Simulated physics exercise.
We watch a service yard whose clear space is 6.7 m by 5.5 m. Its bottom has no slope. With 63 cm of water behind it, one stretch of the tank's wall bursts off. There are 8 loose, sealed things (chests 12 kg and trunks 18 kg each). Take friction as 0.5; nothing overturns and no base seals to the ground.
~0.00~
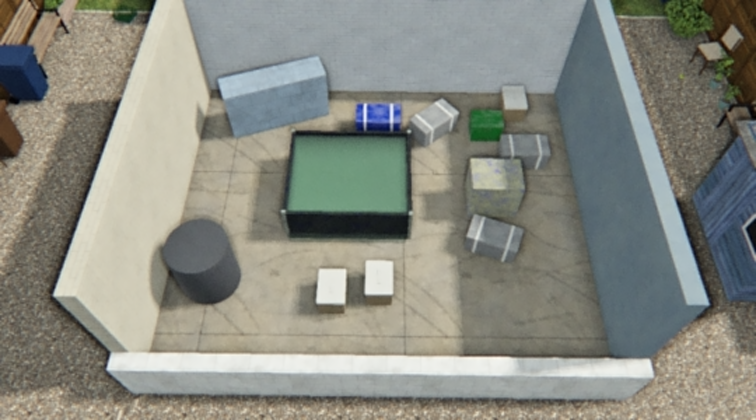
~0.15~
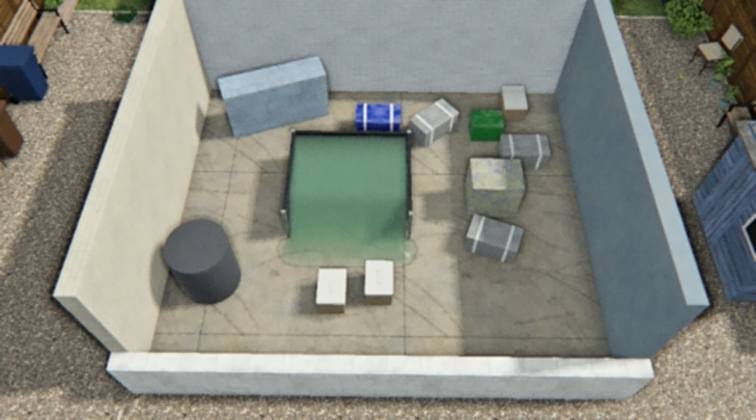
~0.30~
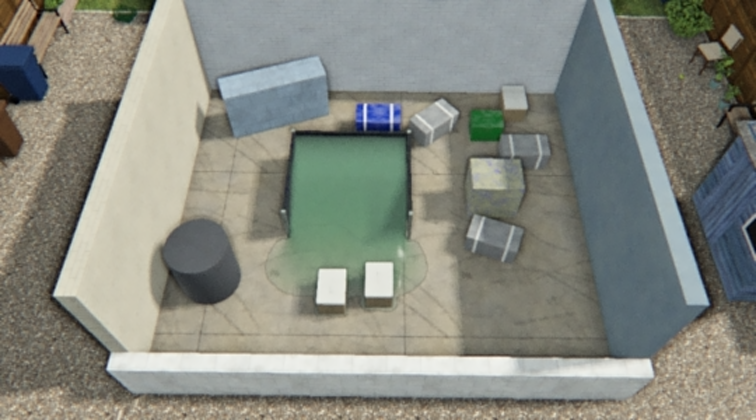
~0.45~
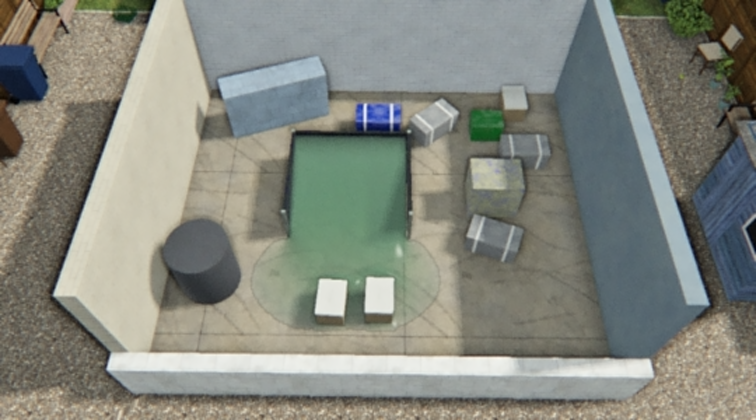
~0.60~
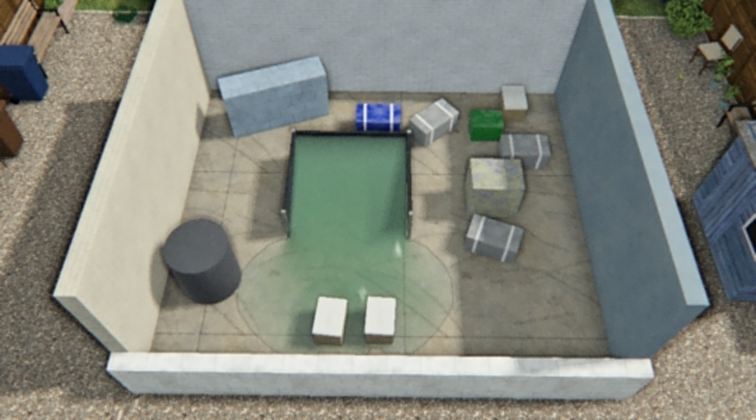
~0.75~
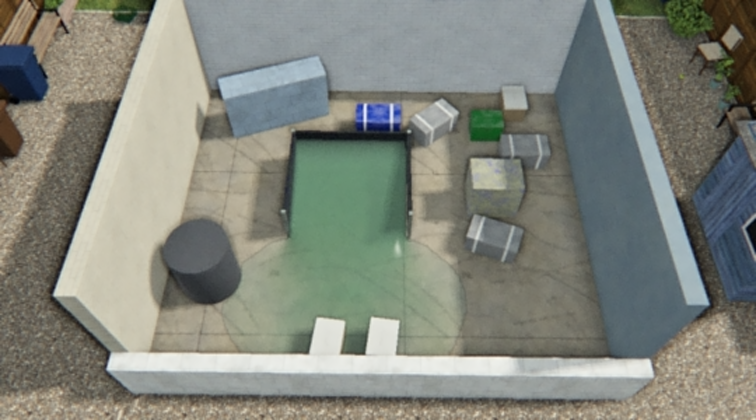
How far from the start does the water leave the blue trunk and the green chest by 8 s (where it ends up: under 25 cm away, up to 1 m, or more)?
The blue trunk holds its place; the green chest slides a little.
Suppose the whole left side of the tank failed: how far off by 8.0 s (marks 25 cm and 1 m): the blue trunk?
Then the blue trunk ends far away.
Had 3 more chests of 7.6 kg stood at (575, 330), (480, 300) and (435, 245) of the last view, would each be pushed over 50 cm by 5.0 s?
In that order: More, more, less.
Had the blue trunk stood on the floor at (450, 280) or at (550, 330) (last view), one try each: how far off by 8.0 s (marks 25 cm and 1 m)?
In that order: It gets carried off; it gets carried off.
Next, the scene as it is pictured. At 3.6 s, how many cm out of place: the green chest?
Roughly 0 cm by then.
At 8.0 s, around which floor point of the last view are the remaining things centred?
Near (441, 153).
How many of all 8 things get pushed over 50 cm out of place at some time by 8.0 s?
4 of them.
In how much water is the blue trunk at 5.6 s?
About 2 cm.
After 1.6 s the blue trunk is near (378, 113), 0.0 m from its start, aground; the green chest is near (488, 118), 0.0 m from its start, aground; 2 afloat.
After 3.6 s the blue trunk is near (378, 113), 0.0 m from its start, aground; the green chest is near (488, 118), 0.0 m from its start, aground; 2 afloat.
After 5.6 s the blue trunk is near (378, 113), 0.0 m from its start, aground; the green chest is near (485, 116), 0.1 m from its start, aground; 2 afloat.
After 8.0 s the blue trunk is near (378, 116), 0.1 m from its start, afloat; the green chest is near (466, 106), 0.5 m from its start, afloat; 7 afloat.
